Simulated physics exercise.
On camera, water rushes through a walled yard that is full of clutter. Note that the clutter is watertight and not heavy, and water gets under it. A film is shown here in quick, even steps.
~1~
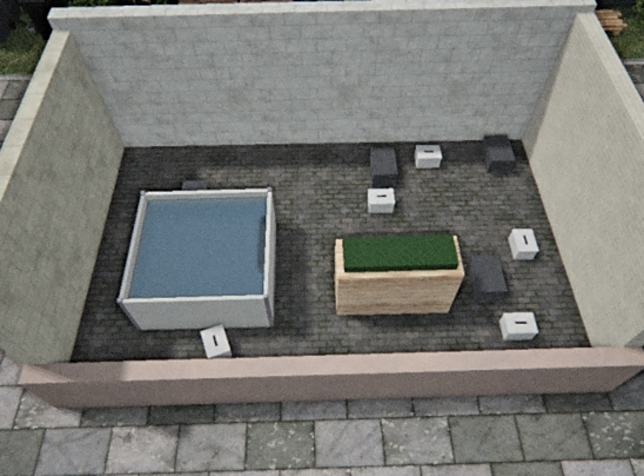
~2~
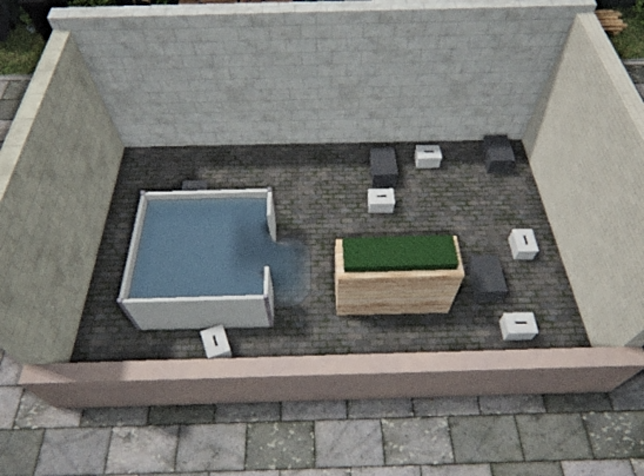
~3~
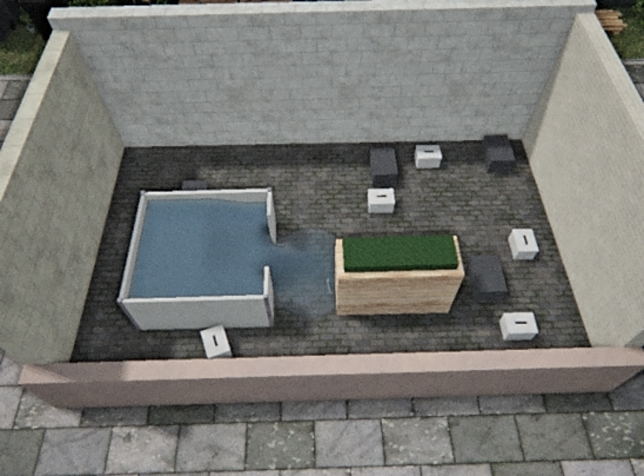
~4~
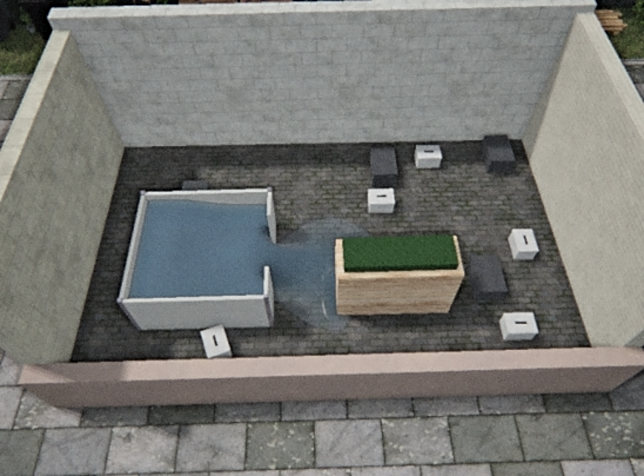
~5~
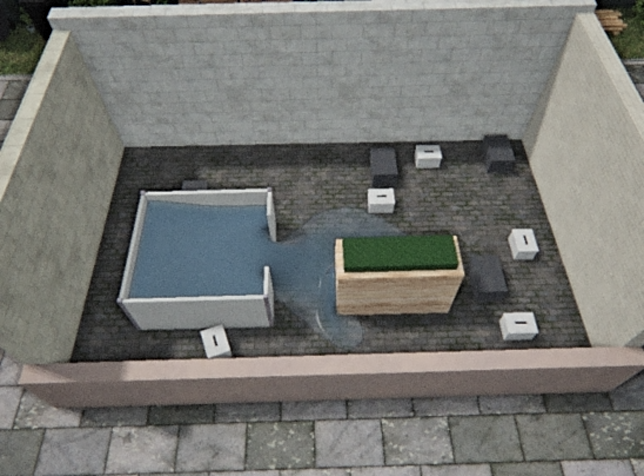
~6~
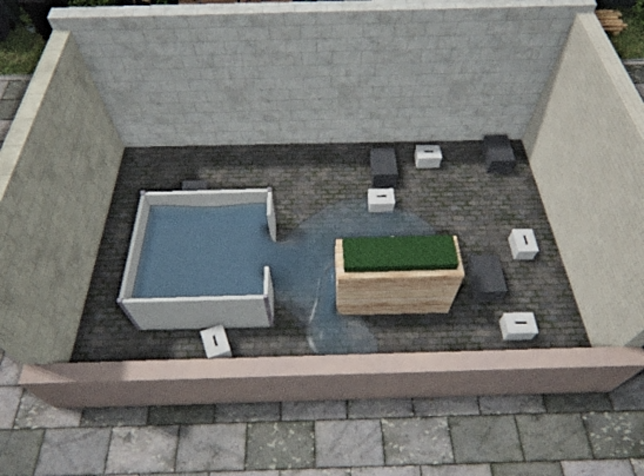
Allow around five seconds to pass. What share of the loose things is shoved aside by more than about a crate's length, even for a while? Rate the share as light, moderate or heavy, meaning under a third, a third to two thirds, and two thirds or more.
Heavy.
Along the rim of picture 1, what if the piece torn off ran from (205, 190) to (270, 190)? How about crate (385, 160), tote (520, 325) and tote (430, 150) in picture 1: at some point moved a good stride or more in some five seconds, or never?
First covers that distance, second stays short of it, third covers that distance.
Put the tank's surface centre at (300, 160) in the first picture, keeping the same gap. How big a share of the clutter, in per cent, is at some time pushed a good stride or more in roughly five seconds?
It should come out close to 70 %.
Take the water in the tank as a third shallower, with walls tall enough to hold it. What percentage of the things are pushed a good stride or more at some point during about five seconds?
50 per cent.
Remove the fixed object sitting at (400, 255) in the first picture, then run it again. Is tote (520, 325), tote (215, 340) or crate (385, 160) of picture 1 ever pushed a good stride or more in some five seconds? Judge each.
One by one: Got displaced, stayed put, got displaced.
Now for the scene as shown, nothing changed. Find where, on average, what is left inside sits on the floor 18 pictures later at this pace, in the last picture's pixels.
Roughly at (426, 222).
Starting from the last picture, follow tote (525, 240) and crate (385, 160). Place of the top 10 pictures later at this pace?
They end up at about pixels (555, 236) and (406, 141).
A moment on, 1 of 10 are well off their spots; 0 afloat.
Next, 4 of 10 are well off their spots; 3 afloat.
Later, 6 of 10 are well off their spots; 6 afloat.
In the end, 6 of 10 are well off their spots, and 8 have been at some point; 8 afloat.
